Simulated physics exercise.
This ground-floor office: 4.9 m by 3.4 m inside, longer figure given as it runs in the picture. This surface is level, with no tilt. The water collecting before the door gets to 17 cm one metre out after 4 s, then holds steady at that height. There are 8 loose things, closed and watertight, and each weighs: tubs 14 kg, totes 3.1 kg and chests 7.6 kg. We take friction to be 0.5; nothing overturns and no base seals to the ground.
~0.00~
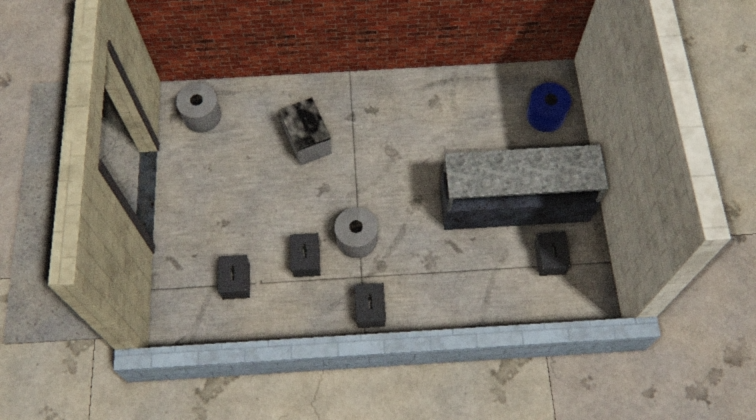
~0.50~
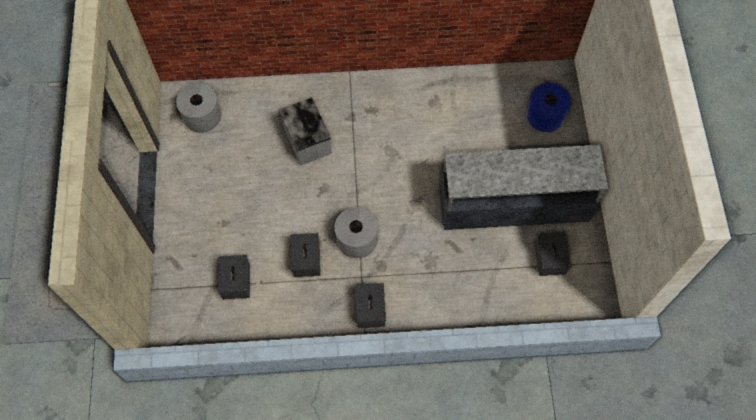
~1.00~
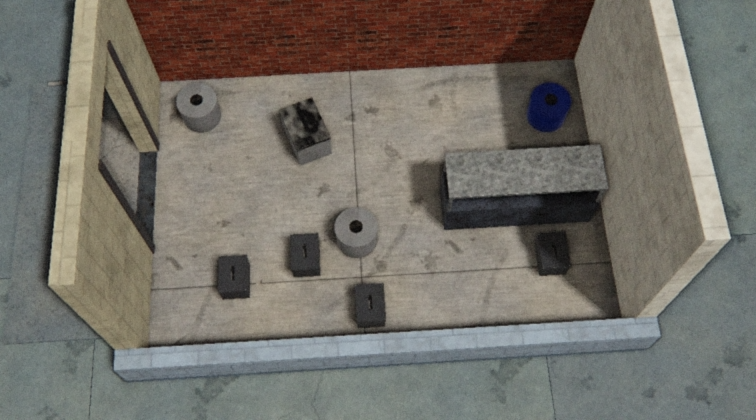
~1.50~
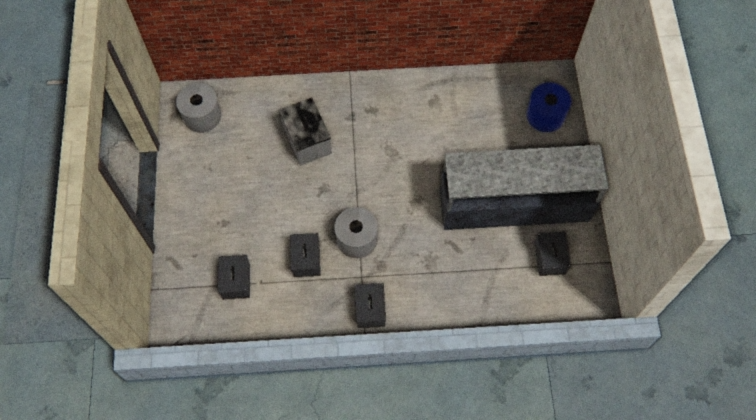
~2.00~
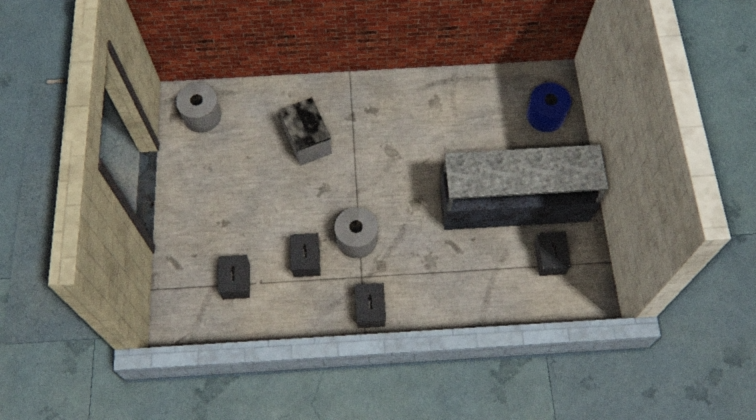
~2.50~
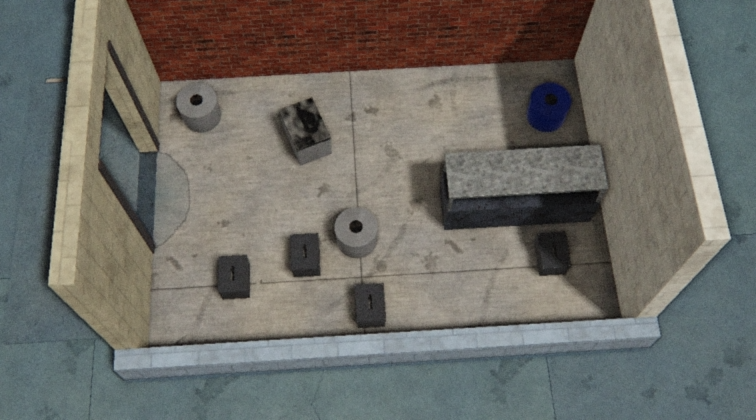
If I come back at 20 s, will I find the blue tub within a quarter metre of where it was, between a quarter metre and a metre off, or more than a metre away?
It is left a little way off.
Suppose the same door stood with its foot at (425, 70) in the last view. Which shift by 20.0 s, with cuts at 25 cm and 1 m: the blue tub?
As for the blue tub, it inches along a bit.
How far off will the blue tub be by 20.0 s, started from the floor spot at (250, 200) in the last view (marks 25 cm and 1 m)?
It goes a long way.
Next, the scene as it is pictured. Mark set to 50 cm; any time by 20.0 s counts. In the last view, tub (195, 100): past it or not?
Looking at it, I'd say lower.
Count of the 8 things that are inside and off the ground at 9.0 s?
At that instant the tally stands at 5.
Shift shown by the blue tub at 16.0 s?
60 cm or so by then.
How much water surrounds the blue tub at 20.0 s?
Roughly 14 cm deep.
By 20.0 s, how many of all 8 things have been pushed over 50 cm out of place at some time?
Answer: 7.
After 4.0 s the blue tub is near (551, 100), 0.0 m from its start, aground; 0 afloat.
After 9.0 s the blue tub is near (551, 102), 0.0 m from its start, afloat; 5 afloat.
After 16.0 s the blue tub is near (578, 147), 0.7 m from its start, afloat; 7 afloat.
After 20.0 s the blue tub is near (581, 146), 0.7 m from its start, afloat; 8 afloat.
